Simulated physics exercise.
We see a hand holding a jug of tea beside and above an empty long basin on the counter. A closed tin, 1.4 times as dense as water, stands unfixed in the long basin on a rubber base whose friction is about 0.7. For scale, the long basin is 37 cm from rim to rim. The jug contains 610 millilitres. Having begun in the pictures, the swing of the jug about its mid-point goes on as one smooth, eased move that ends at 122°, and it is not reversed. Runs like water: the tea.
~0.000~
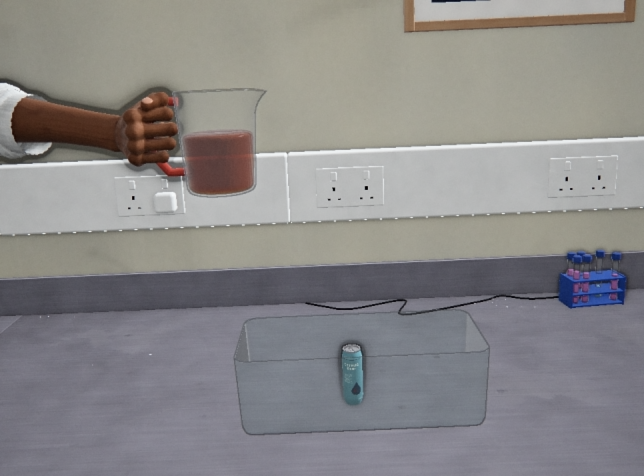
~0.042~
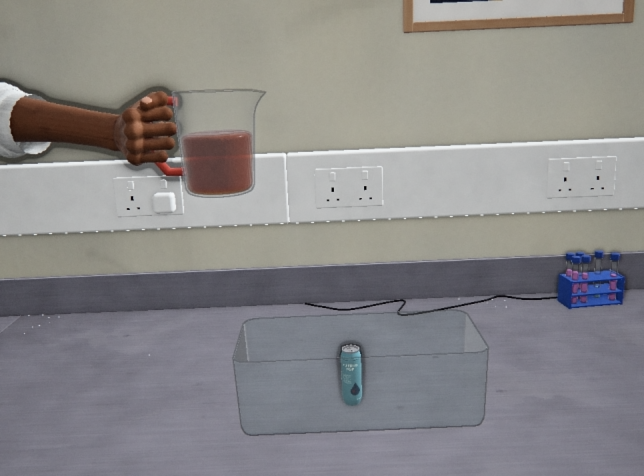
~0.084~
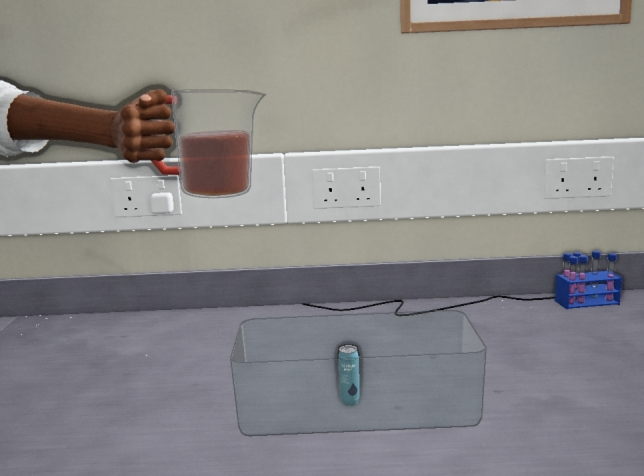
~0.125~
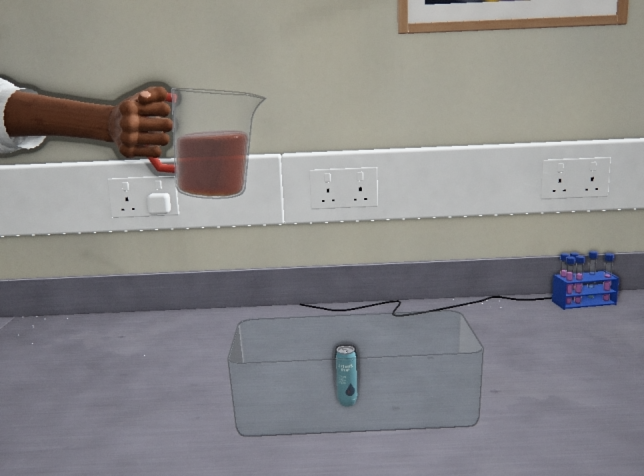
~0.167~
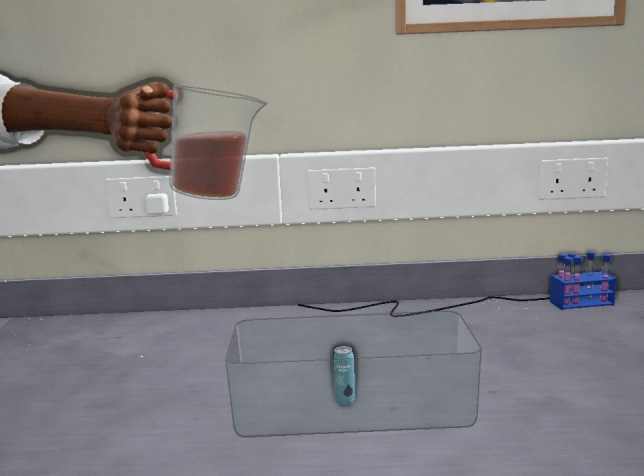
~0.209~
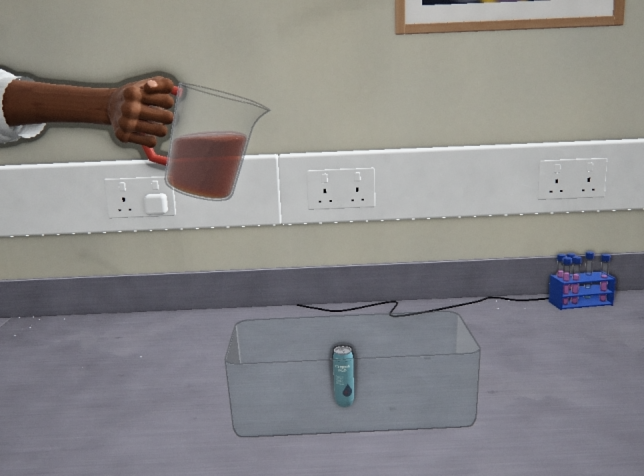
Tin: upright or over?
Over.
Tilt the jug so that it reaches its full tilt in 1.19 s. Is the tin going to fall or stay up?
The tin tips over.
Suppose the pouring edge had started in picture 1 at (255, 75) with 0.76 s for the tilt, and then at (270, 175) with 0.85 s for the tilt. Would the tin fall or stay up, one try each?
In the first try it remains standing; in the second it remains standing.
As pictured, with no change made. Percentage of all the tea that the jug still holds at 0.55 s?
86 %.
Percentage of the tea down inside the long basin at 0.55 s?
Near 0 in a hundred.
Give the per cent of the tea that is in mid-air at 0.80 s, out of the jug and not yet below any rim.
48 per cent, roughly.
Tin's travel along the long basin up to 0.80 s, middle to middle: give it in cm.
Measured centre to centre, about 0 cm.
Then, 0.55 s in, the tilt is 88° and 86 per cent is still to pour; the tin stands where it began.
Then, 0.80 s in, the tilt is 121° and 14 per cent is still to pour; the tin stands where it began.
Then, 1.07 s in, the tilt is 122° and 0 per cent is still to pour; the tin lies on its side.
Then, 1.35 s in, the tilt is 122° and 0 per cent is still to pour; the tin lies on its side.
Finally, the tin lies on its side.
